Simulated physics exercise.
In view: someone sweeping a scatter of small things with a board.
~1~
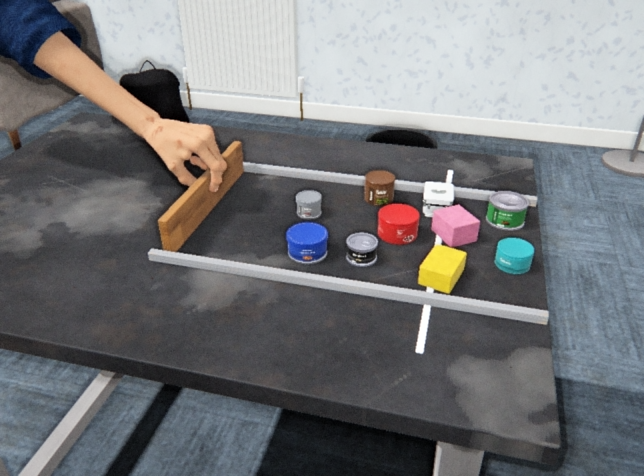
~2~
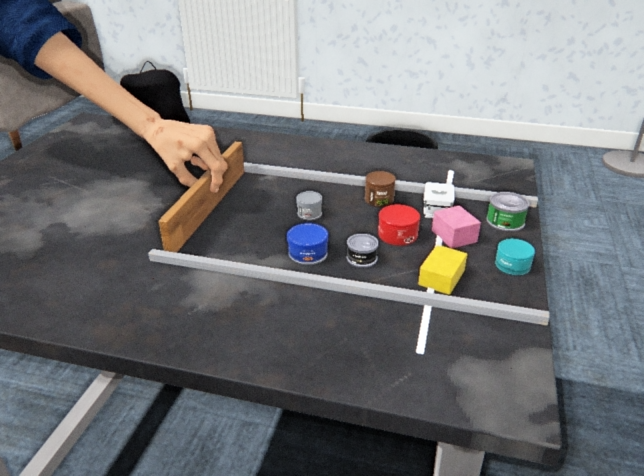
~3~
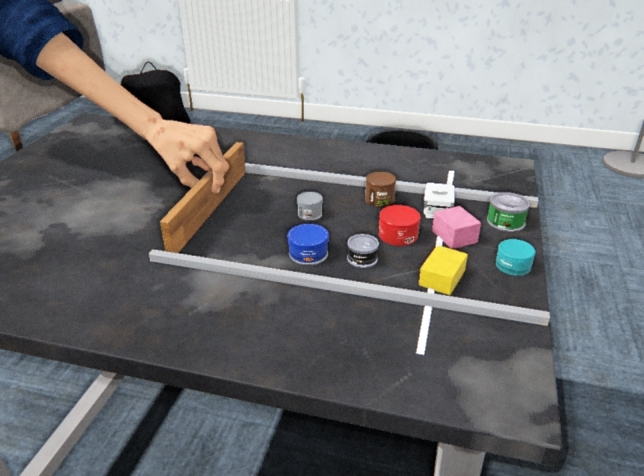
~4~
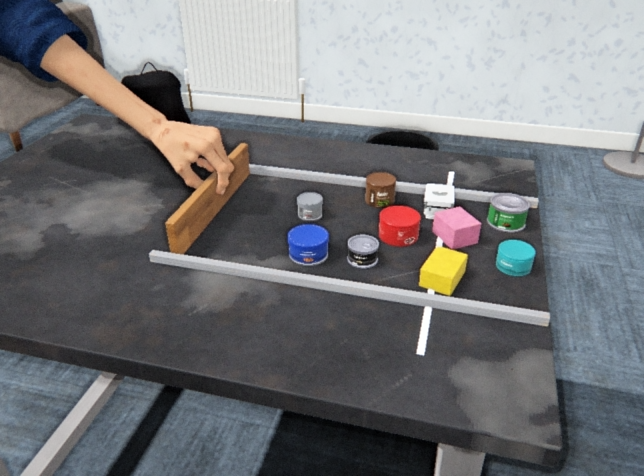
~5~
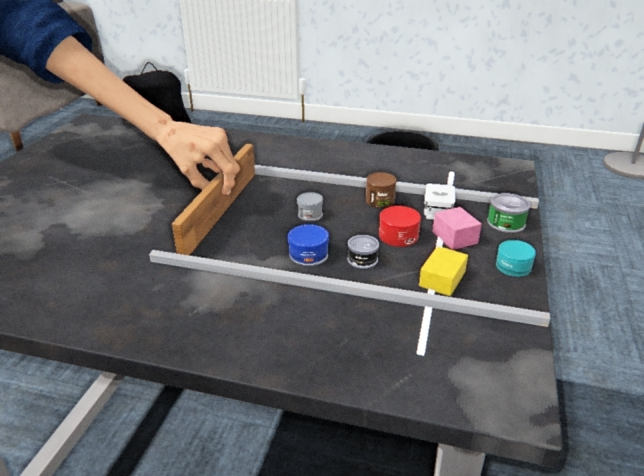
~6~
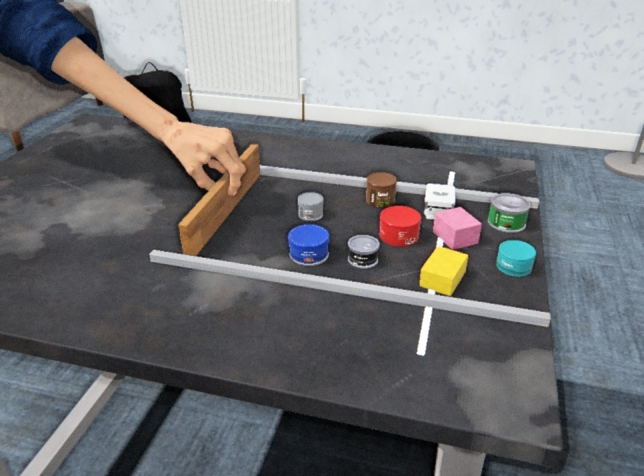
The clip opens on a dark table where a hand holds a wooden board upright between two pale rails, left of scattered colourful tubs, tins and blocks. The hand slides the board slightly rightward, narrowing the gap to the small items, which stay practically still without the board touching them.
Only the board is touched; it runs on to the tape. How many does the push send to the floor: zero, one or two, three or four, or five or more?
Here the number that fall off is zero.
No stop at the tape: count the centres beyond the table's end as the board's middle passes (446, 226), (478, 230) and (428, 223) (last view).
It would be 0, 2 and 0.
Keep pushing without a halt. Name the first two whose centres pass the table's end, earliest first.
In order: The green tin, the turquoise tub.
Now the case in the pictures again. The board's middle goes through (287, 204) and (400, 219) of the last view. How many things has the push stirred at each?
First 0, then 7.
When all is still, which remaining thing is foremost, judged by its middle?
The green tin.
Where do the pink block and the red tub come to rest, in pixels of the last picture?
Near (488, 229) and (461, 238).
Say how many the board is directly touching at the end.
It touches 4.
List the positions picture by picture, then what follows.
The first picture shows turquoise tub (514, 256); green tin (507, 211); pink block (455, 226); board (207, 193); tape (439, 241).
The second picture shows green tin (507, 211); grey pot (310, 206).
The third picture shows pink block (456, 227); black pot (363, 251).
The fourth picture shows turquoise tub (515, 258); yellow block (444, 270).
The fifth picture shows green tin (508, 213); white case (439, 202).
The sixth picture shows turquoise tub (516, 258); green tin (509, 213); pink block (457, 228); board (225, 196); tape (440, 243).
Soon after, none off yet; turquoise tub at rest near (516, 258); green tin at rest near (509, 213); pink block at rest near (457, 228).
At rest, the number that fall off is zero.
